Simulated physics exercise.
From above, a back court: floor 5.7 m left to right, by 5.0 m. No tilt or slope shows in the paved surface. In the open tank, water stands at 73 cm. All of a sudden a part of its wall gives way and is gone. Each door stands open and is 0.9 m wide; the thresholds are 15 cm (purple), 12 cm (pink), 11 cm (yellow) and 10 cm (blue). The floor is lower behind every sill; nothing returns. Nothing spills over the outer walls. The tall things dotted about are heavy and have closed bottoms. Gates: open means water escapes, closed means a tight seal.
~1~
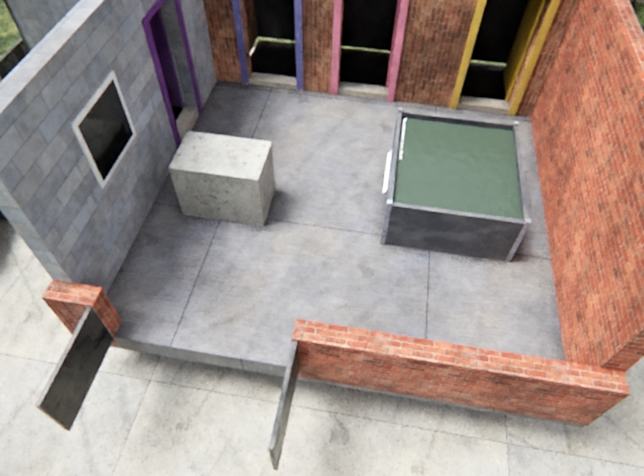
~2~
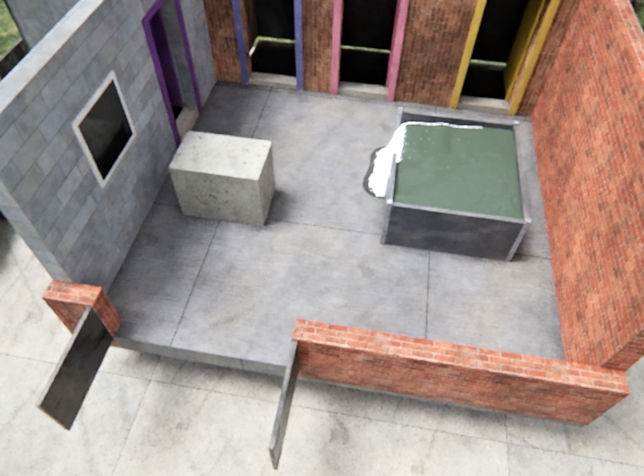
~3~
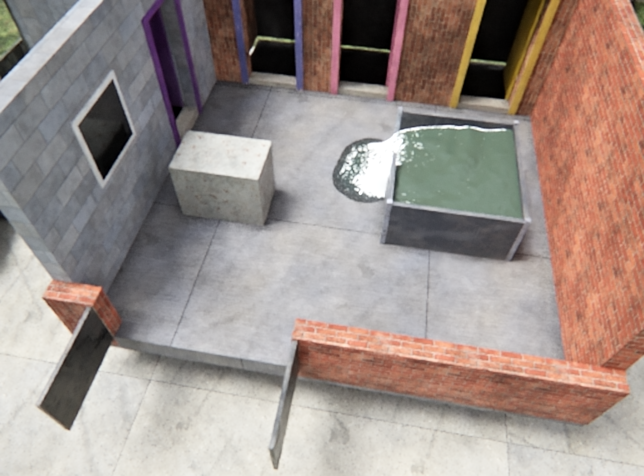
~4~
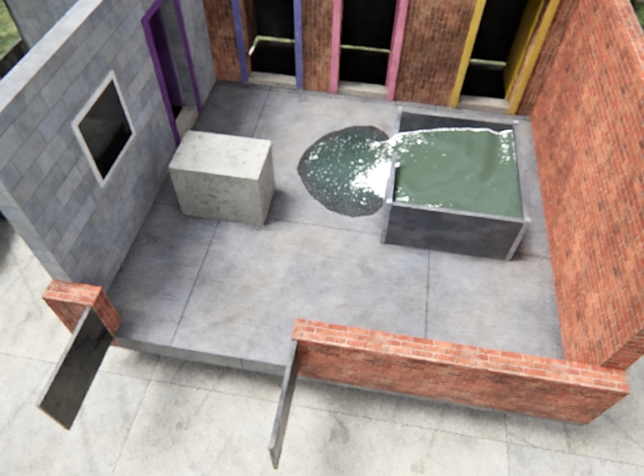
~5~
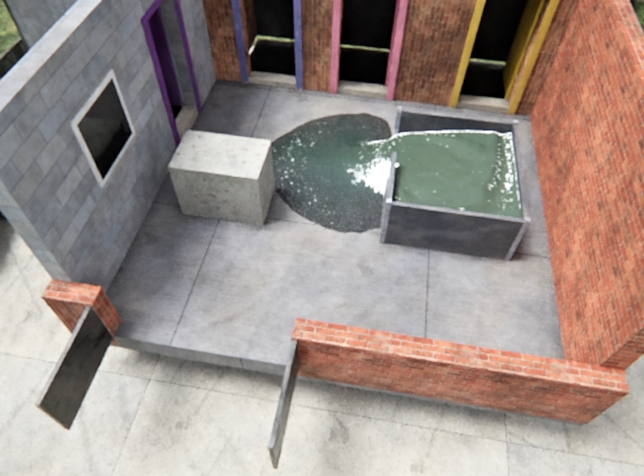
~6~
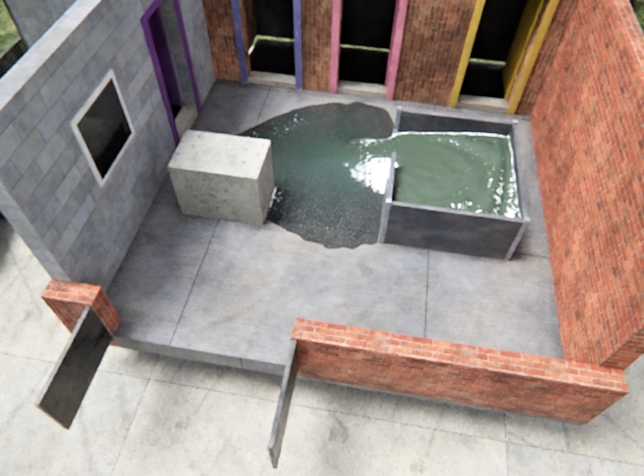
Green water poured out through the left side of an open tank in a walled court, foaming at first, then spread leftward in a widening dark pool across the paving and reached a concrete block.
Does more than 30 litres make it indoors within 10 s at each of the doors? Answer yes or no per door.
Purple door, yes; pink door, no; yellow door, no; blue door, yes.
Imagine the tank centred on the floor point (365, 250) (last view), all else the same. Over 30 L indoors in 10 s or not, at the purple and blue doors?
Purple gets no more than that, blue gets more than that.
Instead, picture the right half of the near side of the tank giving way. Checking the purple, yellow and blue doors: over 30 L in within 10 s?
Then: Purple short of it, yellow short of it, blue short of it.
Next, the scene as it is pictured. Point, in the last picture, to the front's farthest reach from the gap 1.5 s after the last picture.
About (115, 278) in the last view.
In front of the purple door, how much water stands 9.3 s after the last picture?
I'd say close to 8.5 cm.
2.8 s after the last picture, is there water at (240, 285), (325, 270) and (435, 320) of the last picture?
Listed in sequence, the spots are drenched, drenched and bone dry.
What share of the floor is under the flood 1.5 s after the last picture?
Roughly 50 % of the floor.
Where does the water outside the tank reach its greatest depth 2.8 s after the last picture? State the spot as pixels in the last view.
Around (213, 179).
Then, 0.7 s after the last picture water covers 35 % of the floor and is deepest (37 cm) near (381, 168); purple door 24 cm at the sill, 7 L in, pink door 11 cm at the sill, 0 L in, yellow door not reached, blue door 16 cm at the sill, 0 L in.
Then, 1.5 s after the last picture water covers 50 % of the floor and is deepest (39 cm) near (214, 84); purple door 28 cm at the sill, 46 L in, pink door 8 cm at the sill, 2 L in, yellow door not reached, blue door 15 cm at the sill, 12 L in.
Then, 2.8 s after the last picture water covers 55 % of the floor and is deepest (33 cm) near (213, 179); purple door 18 cm at the sill, 94 L in, pink door 5 cm at the sill, 2 L in, yellow door not reached, blue door 19 cm at the sill, 50 L in.
Then, 5.3 s after the last picture water covers 75 % of the floor and is deepest (17 cm) near (208, 96); purple door 13 cm at the sill, 99 L in, pink door 11 cm at the sill, 3 L in, yellow door 2 cm at the sill, 0 L in, blue door 14 cm at the sill, 89 L in.
Then, 9.3 s after the last picture water covers 95 % of the floor and is deepest (10 cm) near (472, 115); purple door 8 cm at the sill, 100 L in, pink door 9 cm at the sill, 3 L in, yellow door 10 cm at the sill, 0 L in, blue door 8 cm at the sill, 98 L in.
